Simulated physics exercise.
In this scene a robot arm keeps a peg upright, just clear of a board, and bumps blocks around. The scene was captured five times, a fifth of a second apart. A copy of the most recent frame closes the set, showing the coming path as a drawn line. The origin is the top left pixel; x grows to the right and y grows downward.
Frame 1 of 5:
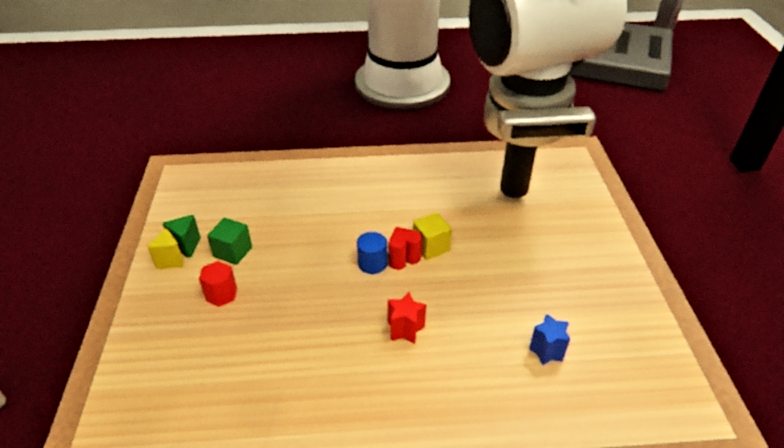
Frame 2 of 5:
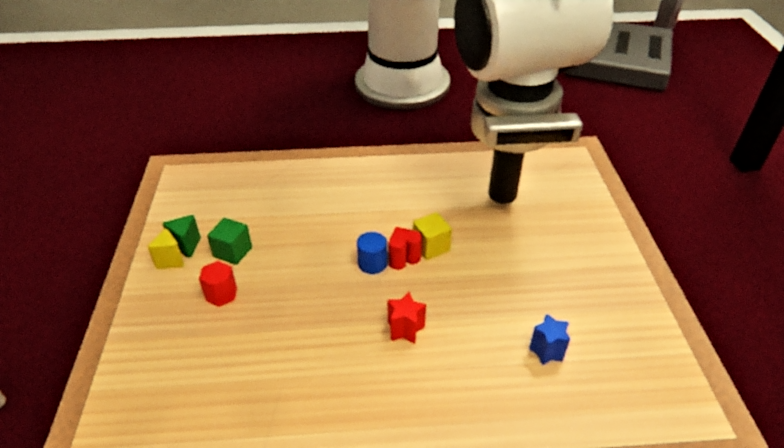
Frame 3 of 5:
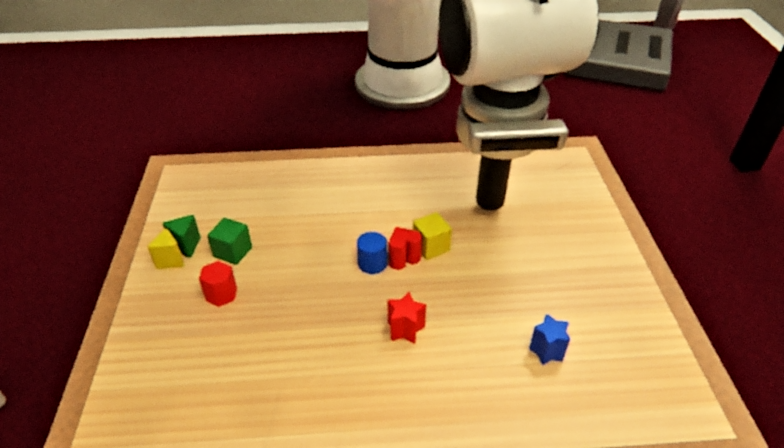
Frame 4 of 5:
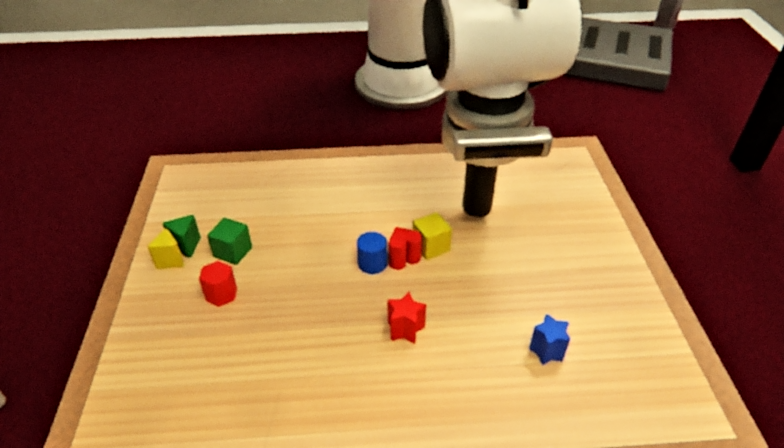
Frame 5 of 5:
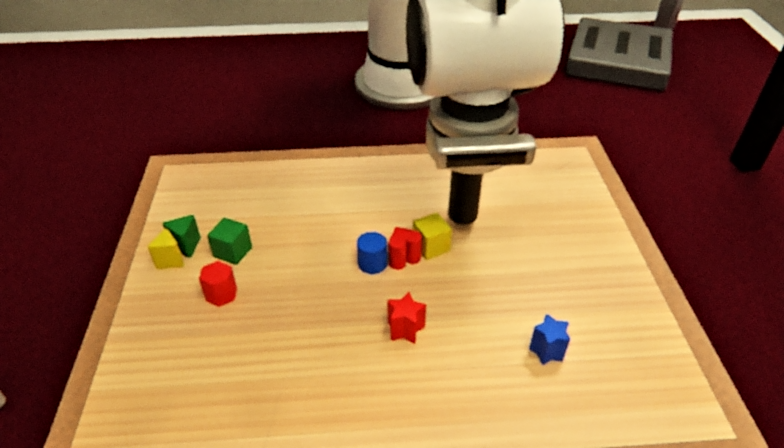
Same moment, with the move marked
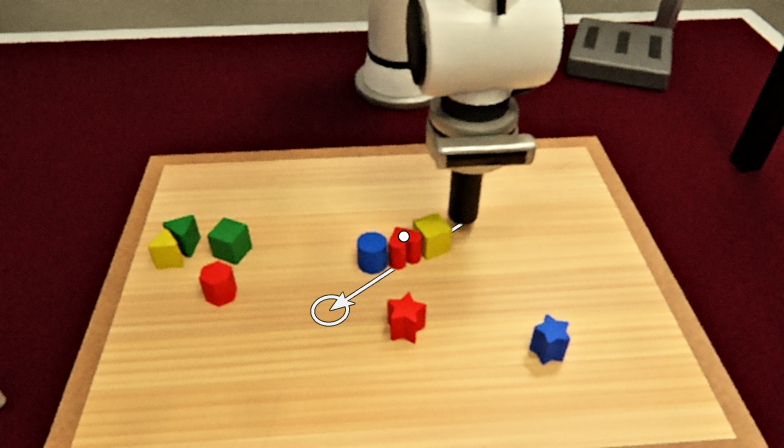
A pale wooden board with a darker rim lies on a deep red surface, seen from above at an angle by a still camera. Green, yellow and red blocks sit at left, a blue cylinder, red heart and yellow cube cluster near the middle, and red and blue stars lie nearer. A white robot arm slides its black peg left and slightly nearer, approaching the yellow cube, while every block stays still.
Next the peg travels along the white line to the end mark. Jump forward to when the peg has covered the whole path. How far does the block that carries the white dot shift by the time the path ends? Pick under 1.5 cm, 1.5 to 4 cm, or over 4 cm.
Moves over 4 cm.
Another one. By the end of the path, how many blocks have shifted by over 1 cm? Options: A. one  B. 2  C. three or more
Correct choice: C.
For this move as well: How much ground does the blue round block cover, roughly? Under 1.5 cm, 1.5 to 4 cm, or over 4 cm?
It ends 1.5 to 4 cm from its spot.
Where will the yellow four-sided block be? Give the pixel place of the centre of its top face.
I expect it at (327, 316).
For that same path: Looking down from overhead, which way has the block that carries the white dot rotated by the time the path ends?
The turn is anti-clockwise.
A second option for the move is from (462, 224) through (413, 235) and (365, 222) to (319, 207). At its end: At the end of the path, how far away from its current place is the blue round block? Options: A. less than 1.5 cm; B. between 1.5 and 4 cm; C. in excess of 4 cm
Option A.
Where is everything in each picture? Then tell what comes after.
The first picture shows peg tip (514, 189); block tops, blue round block (372, 241); red heart block (404, 236); red star (406, 307); yellow four-sided block (432, 224).
The second picture shows peg (502, 195); blocks unchanged.
The third picture shows peg (490, 201); blocks unchanged.
The fourth picture shows peg (477, 208); blocks unchanged.
The fifth picture shows peg (463, 215); blue round block (372, 241); red heart block (404, 236); red star (406, 307); yellow four-sided block (432, 224).
Path on the board, in a line from (462, 224) to (330, 310); the dot is on the red heart block.
On the path given first. One third of the way, peg (422, 241); blue round block (367, 242); red heart block (384, 261), turned 10° clockwise; yellow four-sided block (408, 247), turned 30° anticlockwise.
Two thirds of the way, peg (378, 270); blue round block (350, 245); red heart block (347, 300); yellow four-sided block (365, 280), turned 45° anticlockwise.
At the end, peg (329, 301); blue round block (345, 246); red heart block (326, 343), turned 35° anticlockwise; red star in place; yellow four-sided block (327, 316), turned 75° anticlockwise.
